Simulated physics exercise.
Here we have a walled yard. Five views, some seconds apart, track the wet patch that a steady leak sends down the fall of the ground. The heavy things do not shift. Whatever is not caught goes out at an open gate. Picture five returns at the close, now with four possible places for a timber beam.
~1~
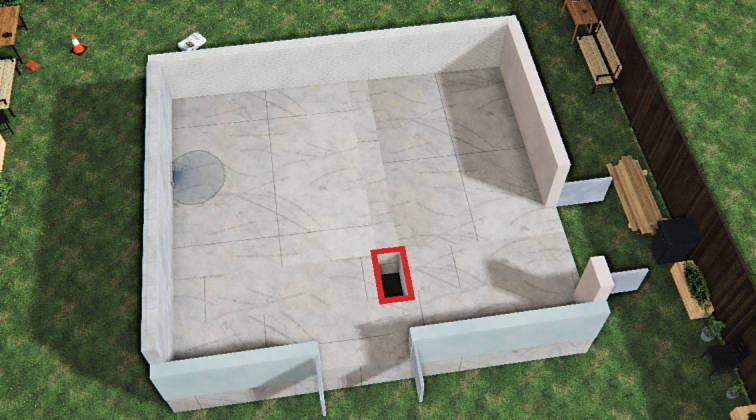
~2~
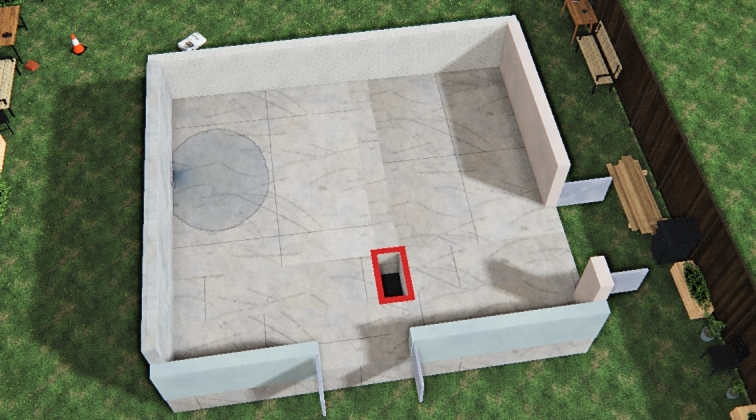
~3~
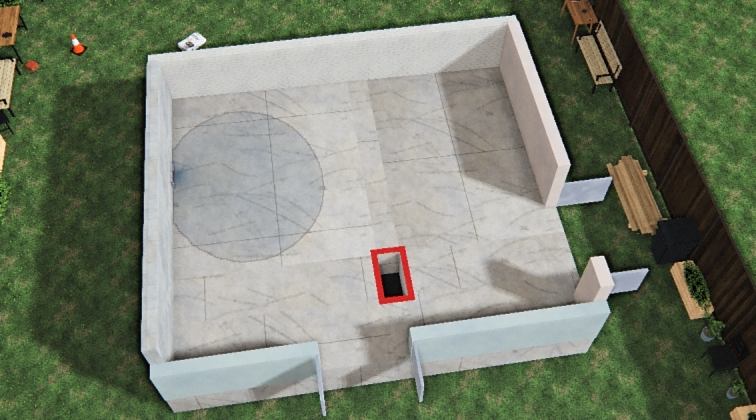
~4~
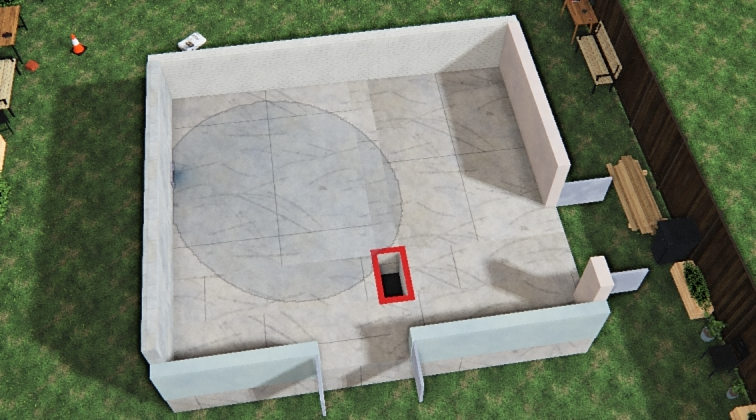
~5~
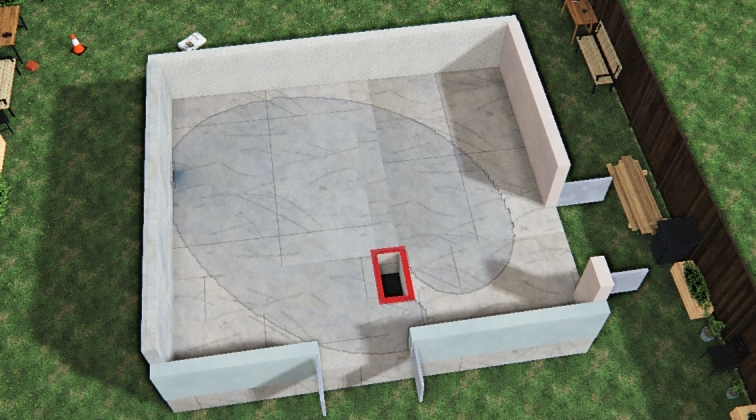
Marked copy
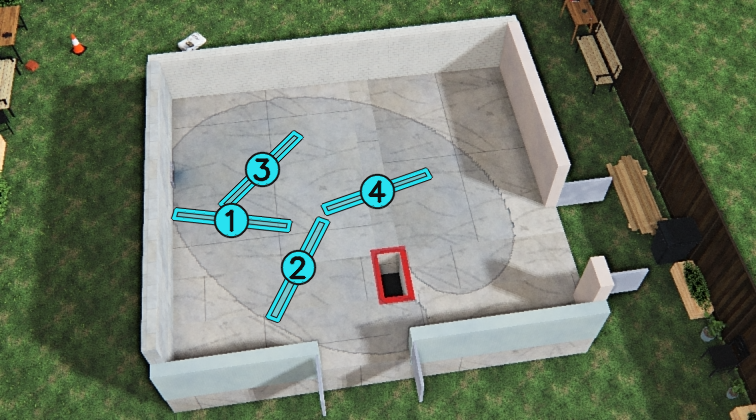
Water spread in a widening round pool from the left wall across the pale floor of a walled yard, reached the red-edged drain pit and began running in, while also wetting the floor beyond it.
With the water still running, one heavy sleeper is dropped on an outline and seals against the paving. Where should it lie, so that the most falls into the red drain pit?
The answer is spot 4.
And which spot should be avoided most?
2 it is.
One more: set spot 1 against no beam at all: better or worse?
Worse.
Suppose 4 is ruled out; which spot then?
1 it is.
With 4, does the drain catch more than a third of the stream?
No, it does not.
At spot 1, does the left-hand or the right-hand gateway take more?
More leaves on the right.
On the marked copy, 1 from (175, 214) to (288, 226); 2 from (272, 318) to (323, 220); 3 from (224, 206) to (297, 135); 4 from (325, 209) to (427, 173).
If 1 is chosen, about 15 % of the stream runs into the red drain pit, about 85 % out by the gates.
If 2 is chosen, about 5 % of the stream runs into the red drain pit, about 94 % out by the gates.
If 3 is chosen, about 9 % of the stream runs into the red drain pit, about 90 % out by the gates.
If 4 is chosen, about 23 % of the stream runs into the red drain pit, about 76 % out by the gates.
